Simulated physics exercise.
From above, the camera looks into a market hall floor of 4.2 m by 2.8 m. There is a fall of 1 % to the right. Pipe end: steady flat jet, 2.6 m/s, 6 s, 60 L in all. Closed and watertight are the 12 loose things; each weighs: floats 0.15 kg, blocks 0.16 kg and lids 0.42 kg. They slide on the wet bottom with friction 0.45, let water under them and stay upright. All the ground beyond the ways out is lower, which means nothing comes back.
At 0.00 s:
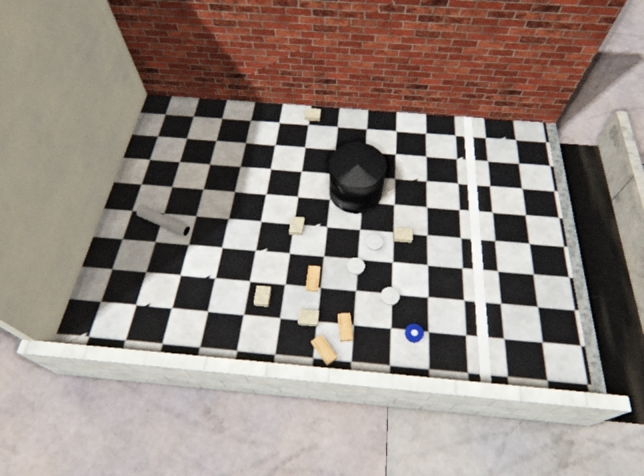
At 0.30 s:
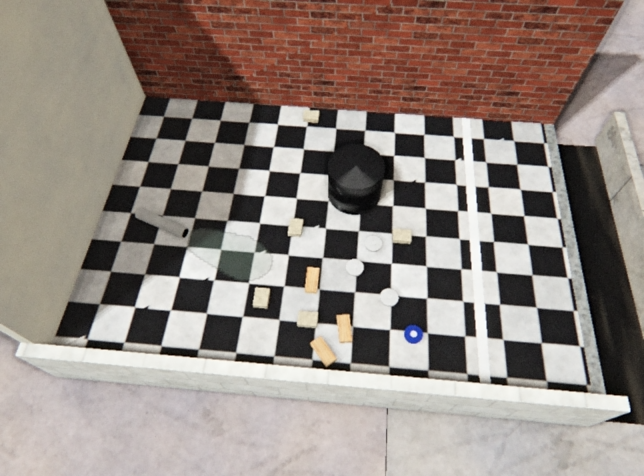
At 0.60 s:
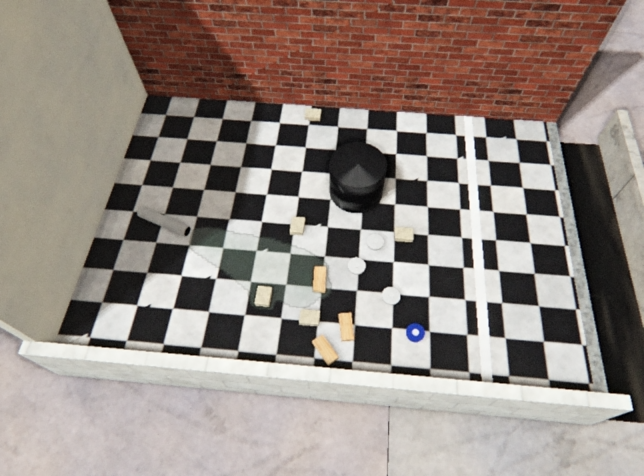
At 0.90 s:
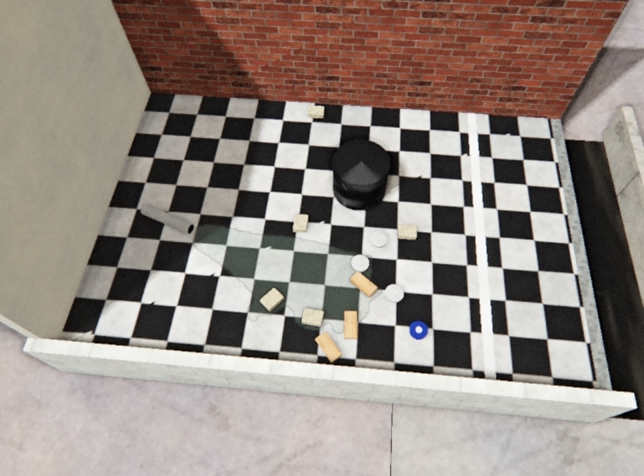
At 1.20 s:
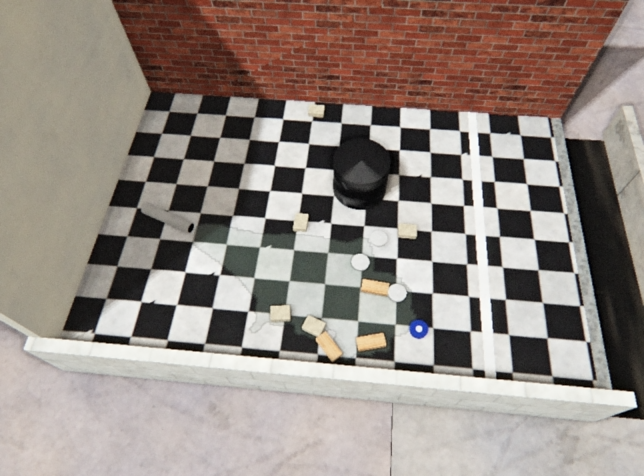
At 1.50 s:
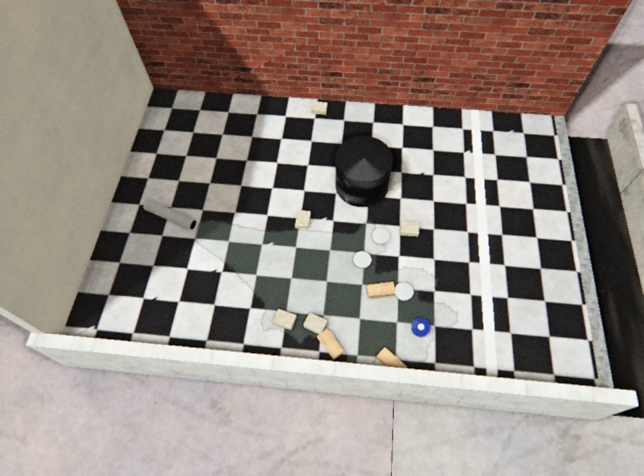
The clip shows a checkered floor with pale and tan blocks, white lids and a blue lid; water spreads rightward from a pipe on the left, and several blocks shift and turn while the blue lid stays nearly still.
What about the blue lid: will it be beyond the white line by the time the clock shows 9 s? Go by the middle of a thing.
Looks like the blue lid goes beyond it.
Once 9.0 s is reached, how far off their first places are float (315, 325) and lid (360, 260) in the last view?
In turn they sit 20 cm and 0 cm away.
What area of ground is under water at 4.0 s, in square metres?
Near 2.5 m2 in all.
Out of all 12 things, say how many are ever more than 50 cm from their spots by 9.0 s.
That comes to 3.
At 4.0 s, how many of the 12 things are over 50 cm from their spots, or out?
That would be 3.
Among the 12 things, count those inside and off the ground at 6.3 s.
Total: 2.
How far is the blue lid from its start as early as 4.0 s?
About 100 cm by then.
After 2.1 s the blue lid is near (448, 336), 0.2 m from its start, aground; 0 of 12 are over the mark; 2 afloat.
After 4.0 s the blue lid is near (555, 352), 1.0 m from its start, aground; 2 of 12 are over the mark; 3 afloat.
After 6.3 s the blue lid has gone out; 3 of 12 are over the mark; 2 afloat.
After 9.0 s the blue lid has gone out; 3 of 12 are over the mark; 0 afloat.
